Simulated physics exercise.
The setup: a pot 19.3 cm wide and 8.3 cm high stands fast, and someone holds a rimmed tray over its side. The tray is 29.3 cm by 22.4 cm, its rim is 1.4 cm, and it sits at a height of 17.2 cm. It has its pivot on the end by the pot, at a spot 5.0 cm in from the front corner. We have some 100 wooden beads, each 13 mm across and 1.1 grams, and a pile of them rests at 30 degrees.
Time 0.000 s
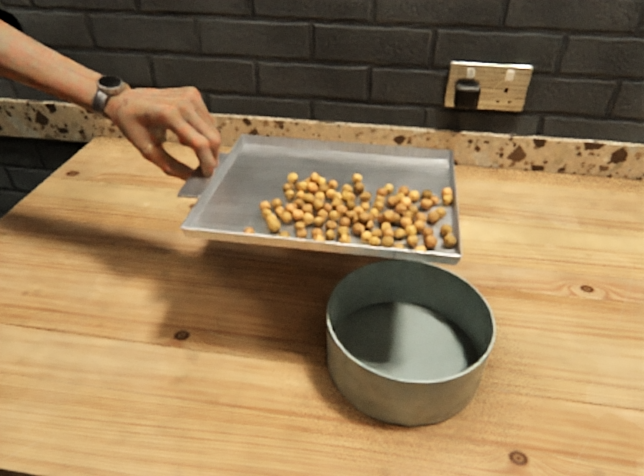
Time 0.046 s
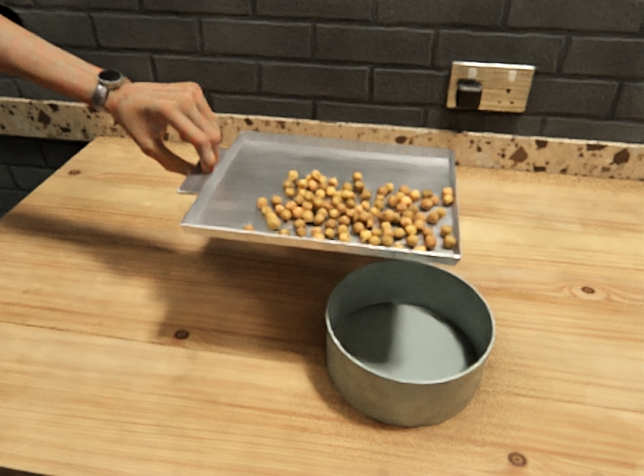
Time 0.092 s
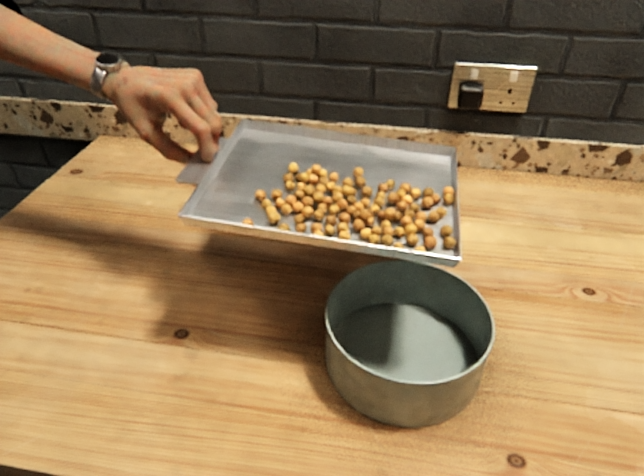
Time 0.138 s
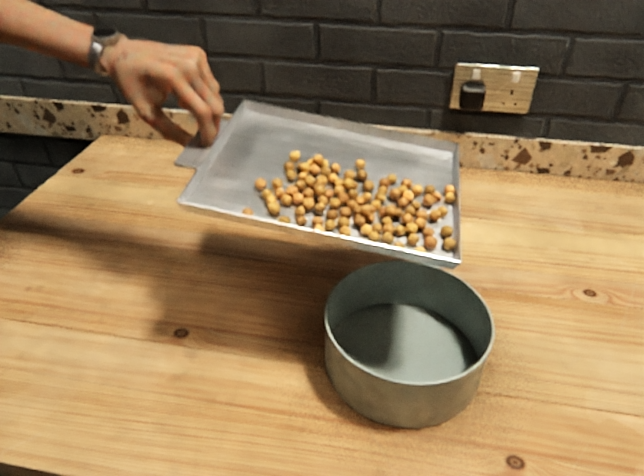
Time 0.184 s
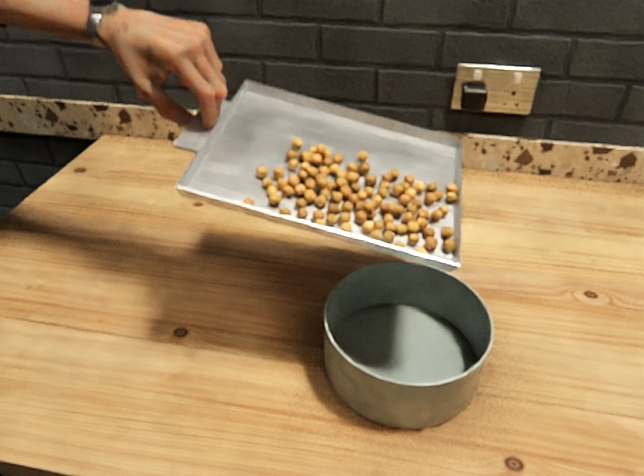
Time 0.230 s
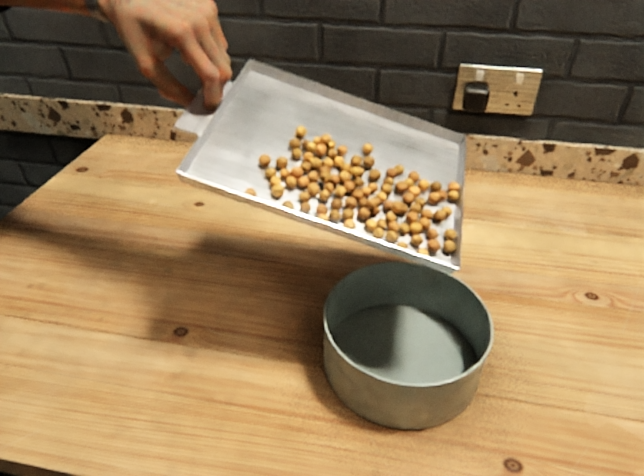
A hand wearing a wristwatch grips the left end of a silver-grey rimmed tray scattered with small round golden-brown pieces, above a pale wooden counter seen from slightly above. A round grey-green pot sits below the tray's right end, with a speckled ledge, dark brick wall and socket behind. The hand lifts the tray's left end steadily, slanting it down rightward, while the view stays nearly still.
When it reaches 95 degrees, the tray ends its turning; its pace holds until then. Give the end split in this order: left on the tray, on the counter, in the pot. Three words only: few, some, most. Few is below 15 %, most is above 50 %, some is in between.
Left on the tray - few, counter - some, pot - most.
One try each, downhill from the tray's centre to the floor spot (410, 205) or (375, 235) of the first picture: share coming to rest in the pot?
Near 25 and 90 percent, in that order.
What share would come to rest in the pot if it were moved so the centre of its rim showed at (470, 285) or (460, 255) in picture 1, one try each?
Roughly 75 and 15 percent.
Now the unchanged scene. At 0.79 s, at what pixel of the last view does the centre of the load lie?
Roughly (443, 207).
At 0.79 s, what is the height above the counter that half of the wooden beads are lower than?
About 24 centimetres.
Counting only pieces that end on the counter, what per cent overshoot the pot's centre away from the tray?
Roughly 100 percent of the spill.
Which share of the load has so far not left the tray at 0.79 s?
Load share: Around 100%.
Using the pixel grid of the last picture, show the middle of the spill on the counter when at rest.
Near (618, 429).
After 0.56 s, tilt 56 degrees; the tray holds 100 %, the pot 0 %.
After 0.79 s, tilt 82 degrees; the tray holds 100 %, the pot 0 %.
After 1.12 s, tilt 95 degrees; the tray holds 5 %, the pot 65 %.
By 2.2 s all is still; tray 0 %, counter 25 %, pot 75 %.
